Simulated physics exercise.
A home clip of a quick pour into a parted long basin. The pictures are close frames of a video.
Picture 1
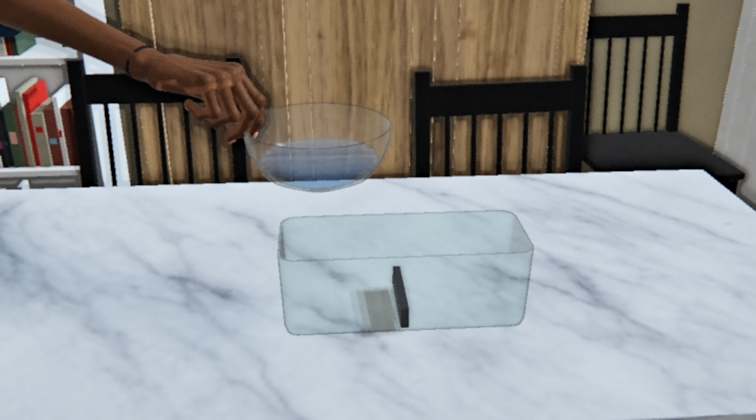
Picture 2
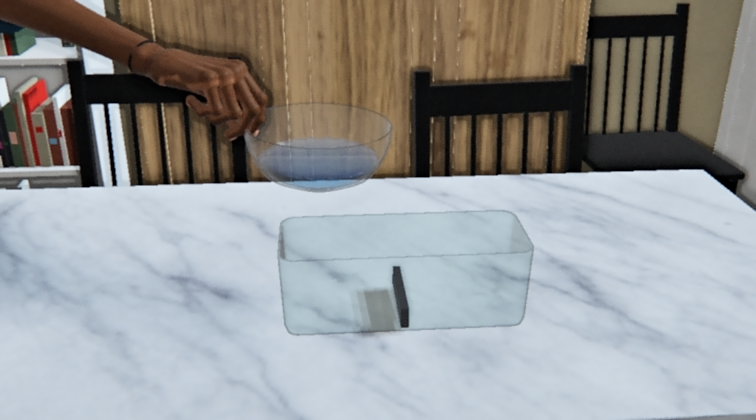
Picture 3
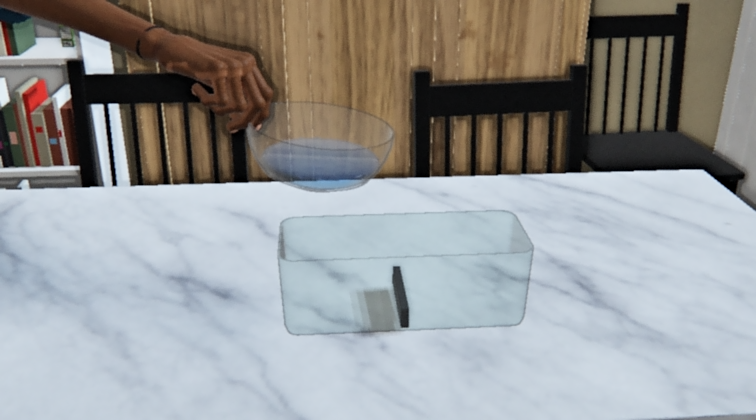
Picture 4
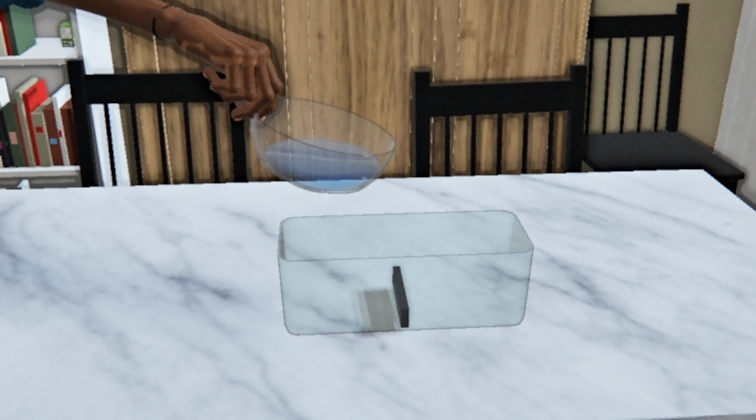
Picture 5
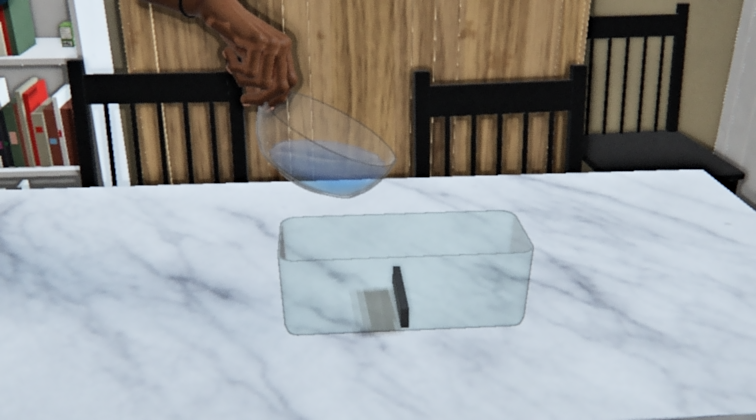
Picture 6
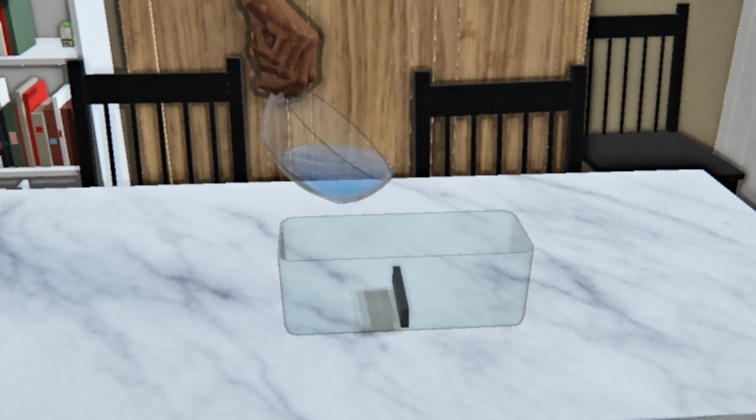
At a white marble table with black chairs and a wooden panel behind it, a steady view looks slightly down from the front. A hand at the upper left holds a clear bowl of blue water above a long, clear, empty basin with a short black divider inside. The hand lifts and turns, tilting the bowl steeply to the right, and the water shifts toward its lowered right side.
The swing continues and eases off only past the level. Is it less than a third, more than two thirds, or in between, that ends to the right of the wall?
In the end from a third to two thirds is right of the wall.
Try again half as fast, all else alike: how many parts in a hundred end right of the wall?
About 60 per cent.
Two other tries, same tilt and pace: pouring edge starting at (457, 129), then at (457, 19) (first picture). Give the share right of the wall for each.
The first gives 85 %, the second 70 %.
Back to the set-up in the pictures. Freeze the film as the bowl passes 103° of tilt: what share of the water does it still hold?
Some 5 per cent.
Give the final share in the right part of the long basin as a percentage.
Near 55 %.
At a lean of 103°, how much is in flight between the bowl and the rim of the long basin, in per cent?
Some 10 per cent.
A moment on, the bowl is tipped right over and 6 per cent is still to pour, 32 is left of the wall and 53 right of it.
Next, the bowl is tipped right over and 0 per cent is still to pour, 44 is left of the wall and 52 right of it.
Then the bowl is tipped right over and 0 per cent is still to pour, 45 is left of the wall and 53 right of it.
Later the bowl is tipped right over and 0 per cent is still to pour, 45 is left of the wall and 53 right of it.
In the end 45 per cent lies left of the wall, 53 right of it and 2 outside.
